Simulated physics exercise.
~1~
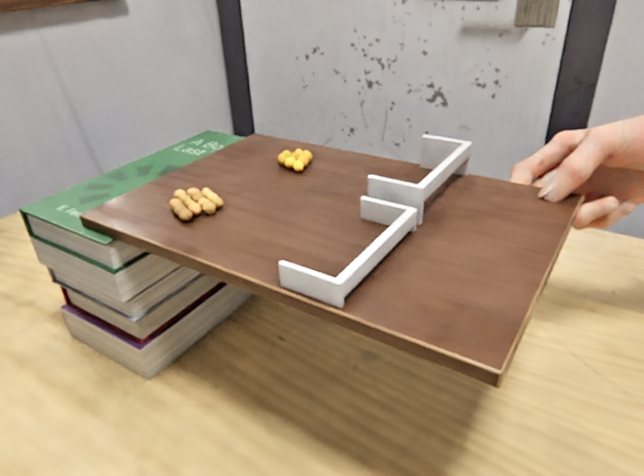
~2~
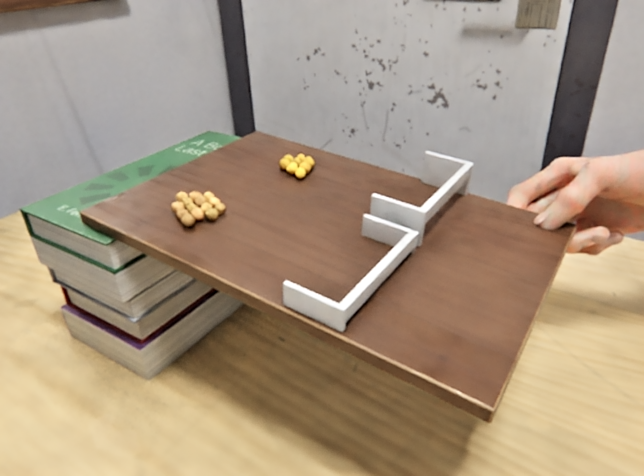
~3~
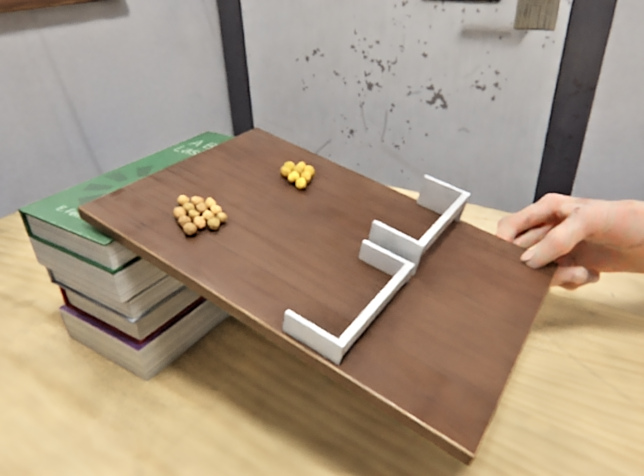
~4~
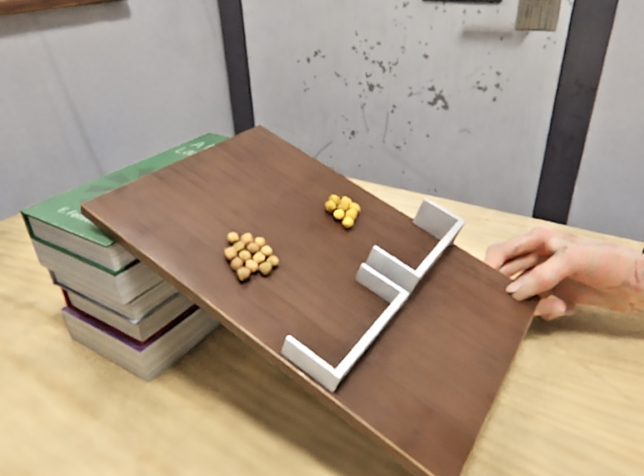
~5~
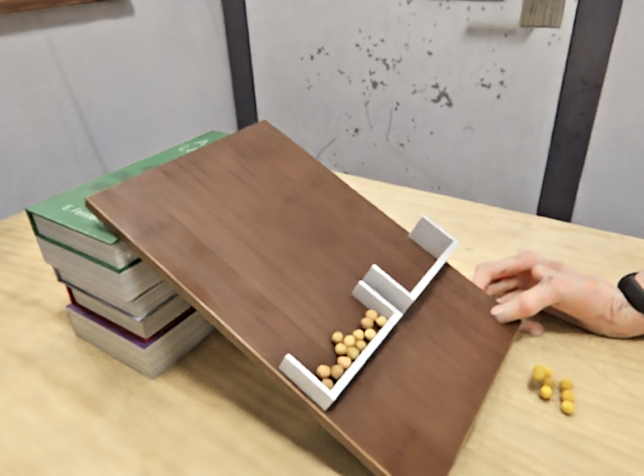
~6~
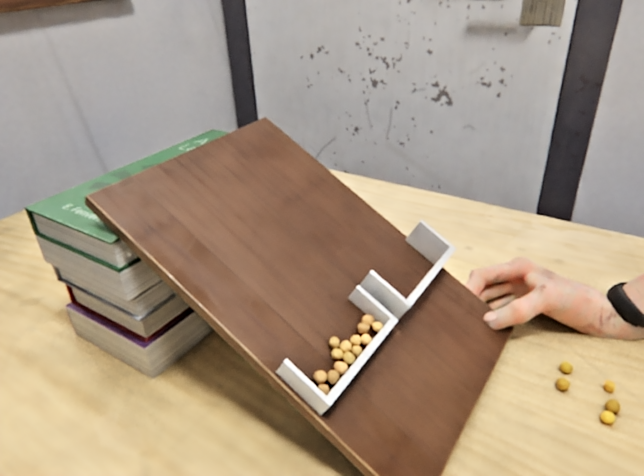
On a wooden table, a hand gradually lowered the free end of a brown board propped on stacked books until two clusters of small round things rolled down; the tan ones gathered behind the near white gate, while the yellow ones ended up on the table.
